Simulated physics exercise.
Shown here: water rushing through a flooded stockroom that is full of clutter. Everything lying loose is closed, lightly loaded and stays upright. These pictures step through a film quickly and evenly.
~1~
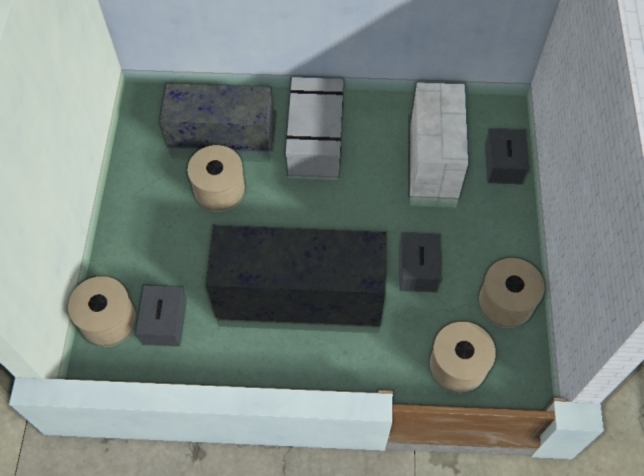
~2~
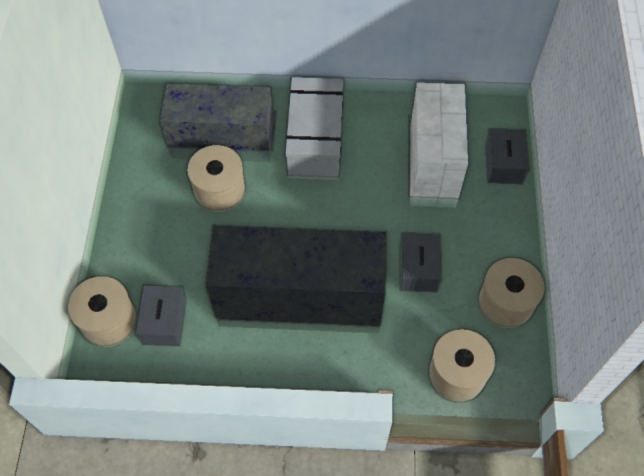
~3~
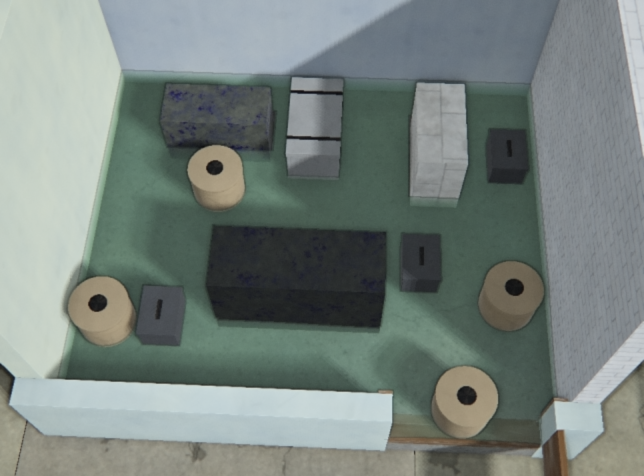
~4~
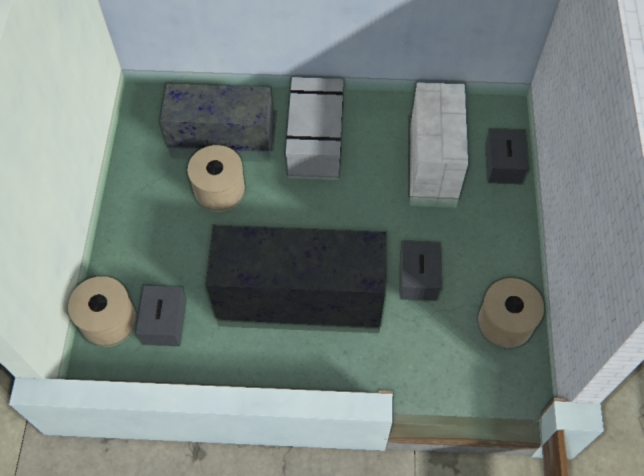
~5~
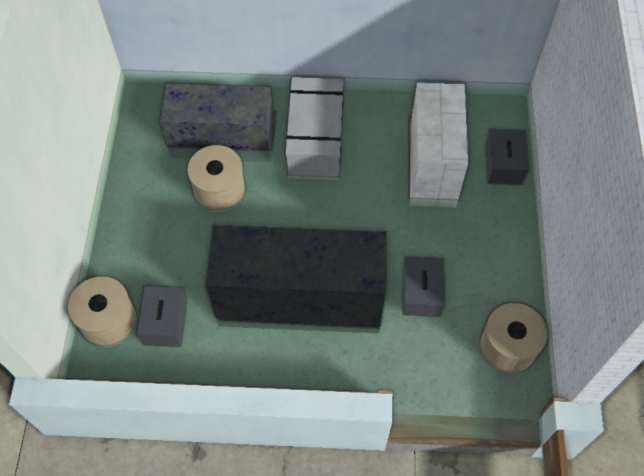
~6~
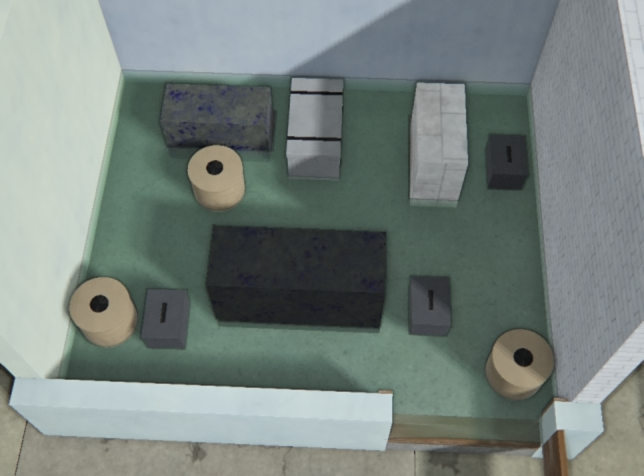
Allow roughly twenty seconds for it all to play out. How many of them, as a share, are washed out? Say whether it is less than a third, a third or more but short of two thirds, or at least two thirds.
The result is a large share, two thirds or higher.
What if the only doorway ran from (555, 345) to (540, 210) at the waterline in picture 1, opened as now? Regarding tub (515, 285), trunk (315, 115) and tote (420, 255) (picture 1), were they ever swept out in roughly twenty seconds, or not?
Lost, retained and lost.
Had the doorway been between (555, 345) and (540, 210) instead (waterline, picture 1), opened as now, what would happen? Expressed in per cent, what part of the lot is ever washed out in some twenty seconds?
Close to 60 %.
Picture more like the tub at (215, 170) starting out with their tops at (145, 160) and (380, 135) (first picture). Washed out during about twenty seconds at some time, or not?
The first copy is held back and the second is swept away.
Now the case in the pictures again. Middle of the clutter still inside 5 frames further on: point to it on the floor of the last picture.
The remaining things centre around (292, 262).
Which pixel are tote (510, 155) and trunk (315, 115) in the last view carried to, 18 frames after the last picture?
I'd say close to (525, 303) and close to (357, 168).
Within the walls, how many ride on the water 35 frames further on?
Counted: 2.
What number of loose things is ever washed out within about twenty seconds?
The answer is 6.
A moment on, 3 of 8 are out; 5 afloat.
Next, 4 of 8 are out; 4 afloat.
Later, 6 of 8 are out; 2 afloat.
In the end, 6 of 8 are out; 1 afloat.
